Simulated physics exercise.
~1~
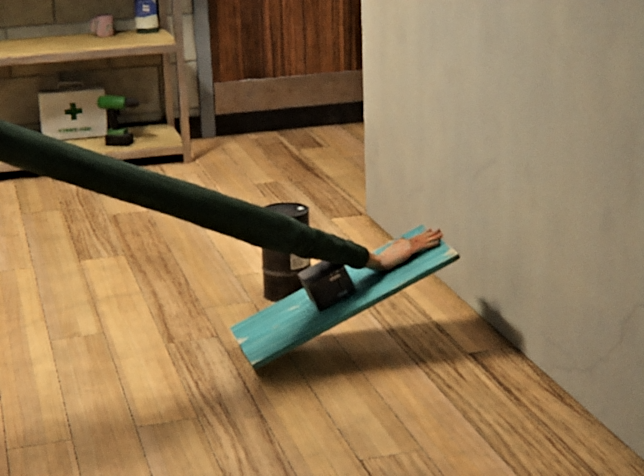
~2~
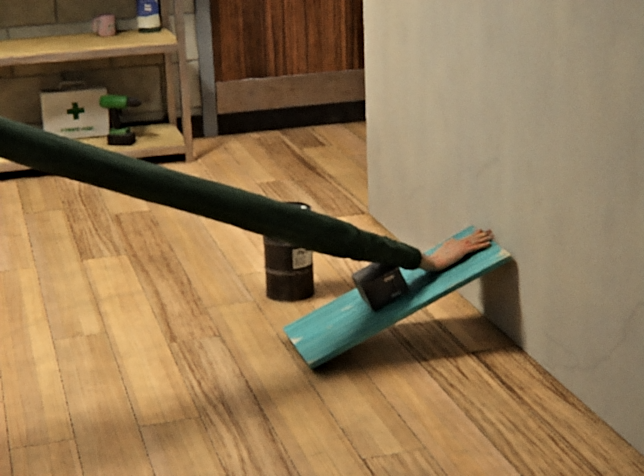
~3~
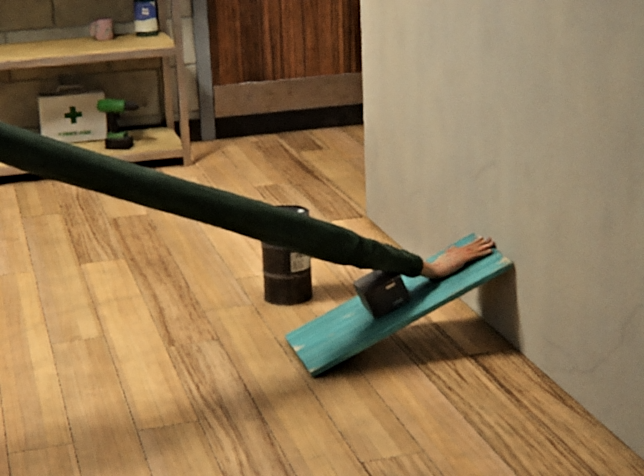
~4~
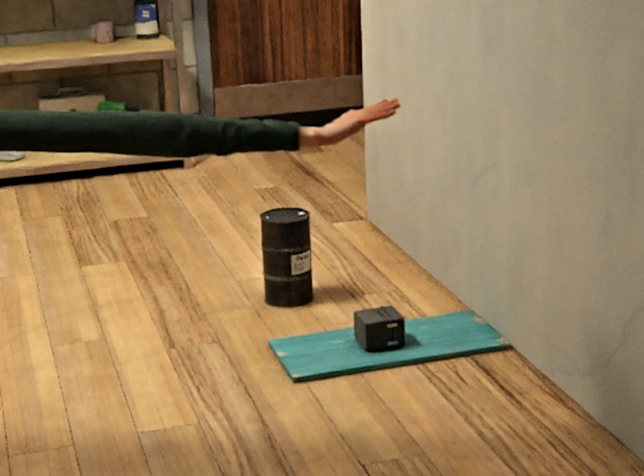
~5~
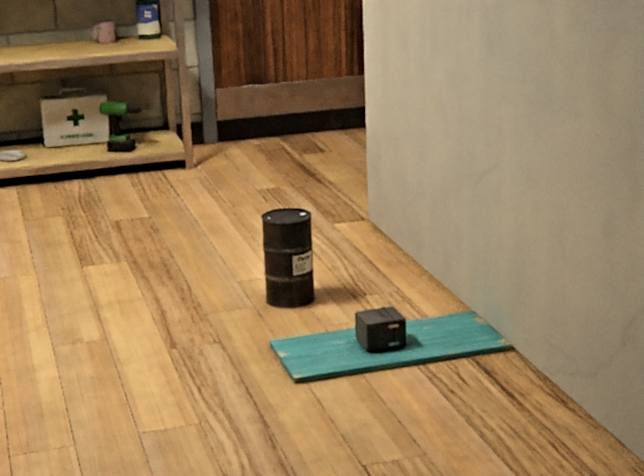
A turquoise board with a small black box on it was moved right by a hand until it leaned against the wall, then slid down flat onto the floor once the hand let go, while the black canister behind stayed put.
